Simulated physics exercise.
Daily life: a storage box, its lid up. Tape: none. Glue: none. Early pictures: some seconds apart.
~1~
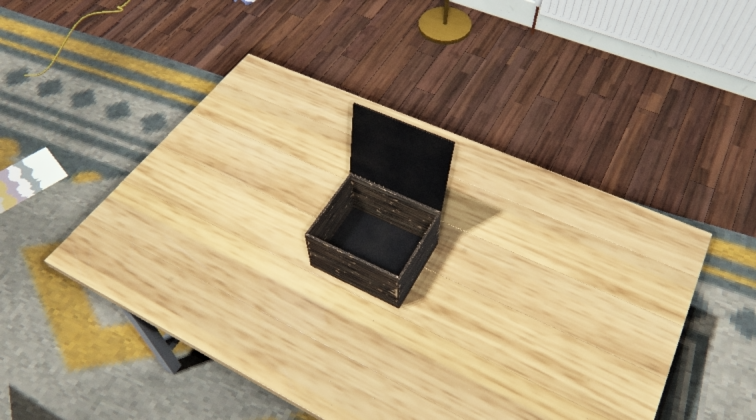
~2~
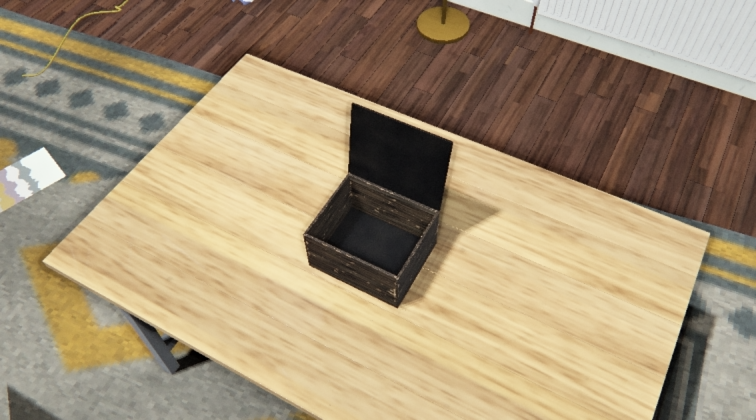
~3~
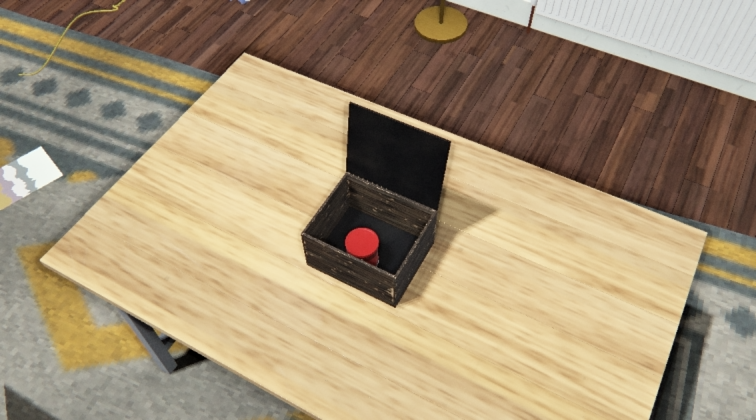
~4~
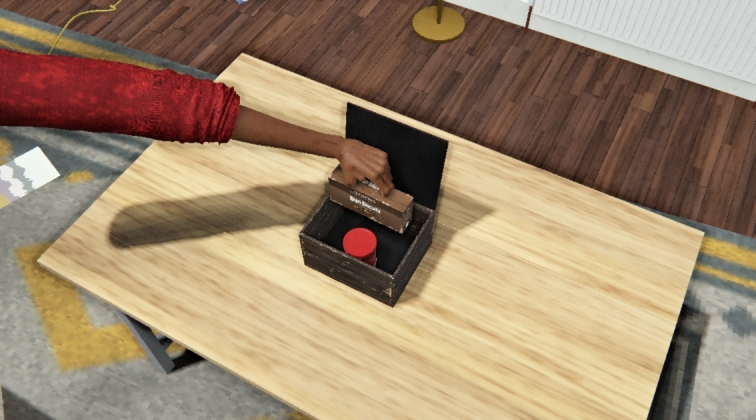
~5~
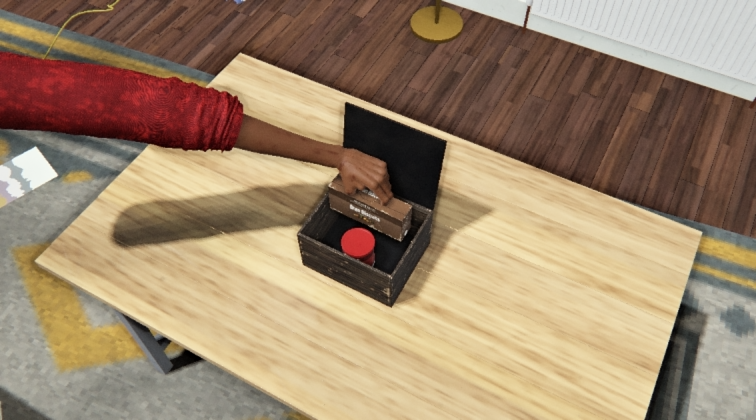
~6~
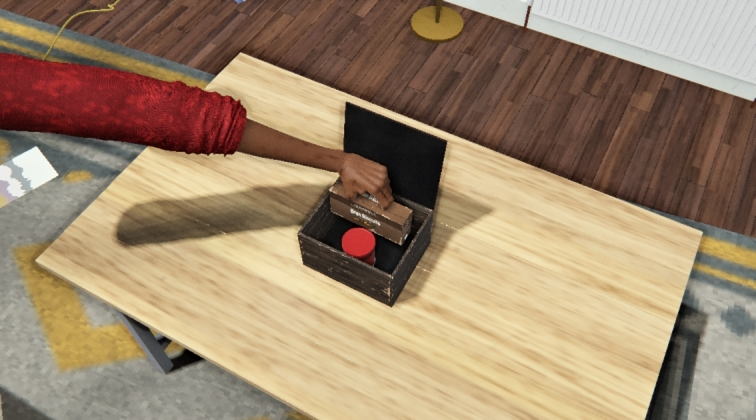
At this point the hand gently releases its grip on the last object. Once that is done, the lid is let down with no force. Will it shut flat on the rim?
My guess is the lid comes to rest fully.
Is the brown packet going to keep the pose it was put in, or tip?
Once everything settles, it ends up at a slant.
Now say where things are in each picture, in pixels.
In the first picture, the last thing is not in view yet.
In the second picture, the last thing is not in view yet.
In the third picture, the last thing is not in view yet; red tin (363, 251).
The fourth picture shows still above its spot; brown packet (370, 198); red tin (360, 251).
The fifth picture shows still above its spot; brown packet (370, 207); red tin (359, 251).
The sixth picture shows put in, still held; brown packet (370, 211); red tin (359, 251).
Then, 0.50 s past the last view, brown packet on its side near (373, 231).
Then, 1.50 s past the last view, lid 65° above the rim; brown packet on its side near (372, 232).
Then, 2.00 s past the last view, lid 15° above the rim; brown packet on its side near (372, 232).
Finally, lid shut; down or leaning hard in the box, brown packet; red tin still in place. Final places as the last picture's camera would see them, brown packet near (372, 232).
